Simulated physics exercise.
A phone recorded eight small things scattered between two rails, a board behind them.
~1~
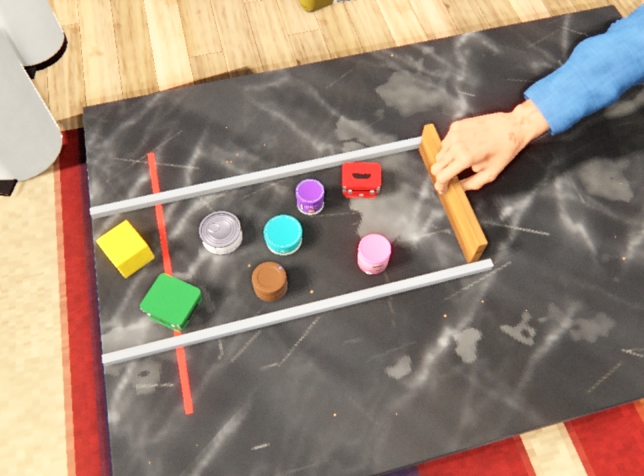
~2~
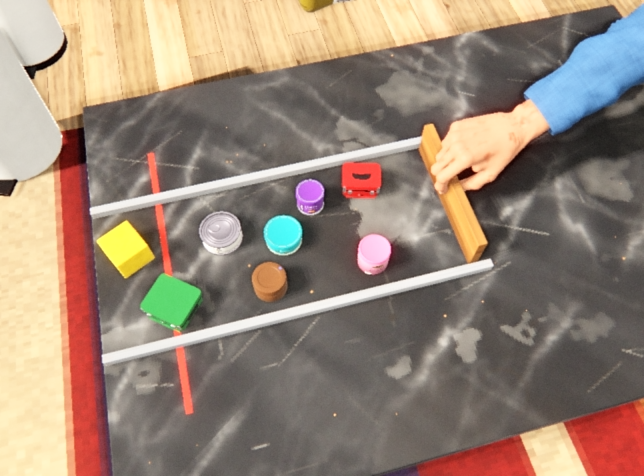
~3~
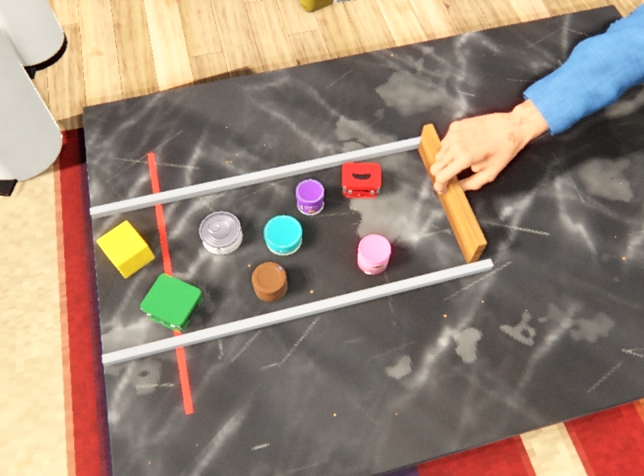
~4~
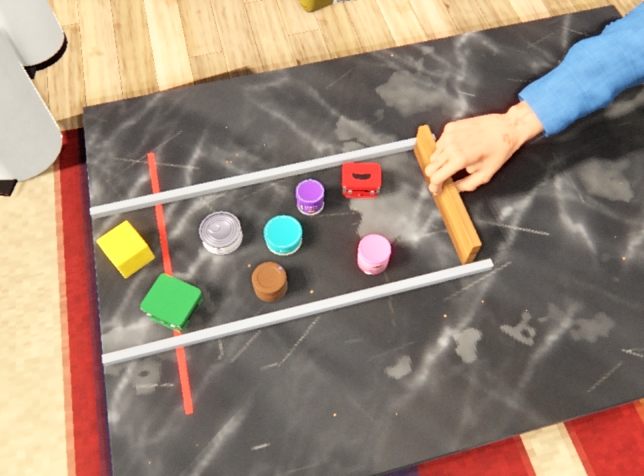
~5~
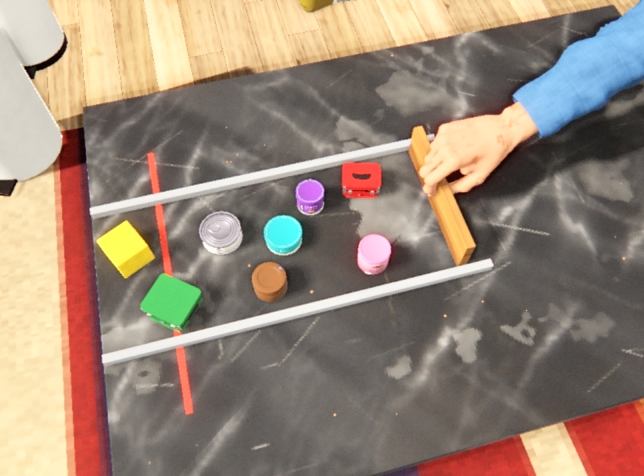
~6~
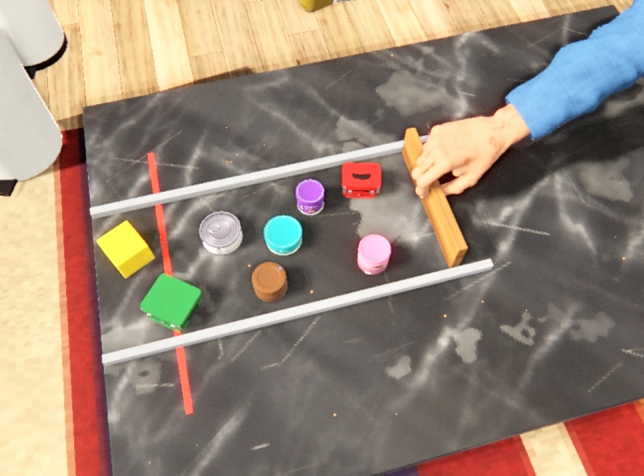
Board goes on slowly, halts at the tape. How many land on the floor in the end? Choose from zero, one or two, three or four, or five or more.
In the end, one or two land there.
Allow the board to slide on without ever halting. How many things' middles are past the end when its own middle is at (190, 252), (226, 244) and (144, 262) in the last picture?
In order of the places given, that's 0, 0 and 4.
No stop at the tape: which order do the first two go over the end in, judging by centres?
The pair, in order, is the yellow block and the green case.
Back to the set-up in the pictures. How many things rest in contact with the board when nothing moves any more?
3.
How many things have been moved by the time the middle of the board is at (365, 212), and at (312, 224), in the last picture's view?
Note: First position 3; second position 3.
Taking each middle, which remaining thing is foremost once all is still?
Foremost is the green case.
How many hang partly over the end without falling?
The total comes out at 2.
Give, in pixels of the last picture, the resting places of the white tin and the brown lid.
The white tin at (108, 268), the brown lid at (127, 331).
Early on, none off yet; yellow block at rest near (126, 249); green case at rest near (173, 303); white tin at rest near (221, 233).
Finally, the number that fall off is one or two; lost, yellow block.
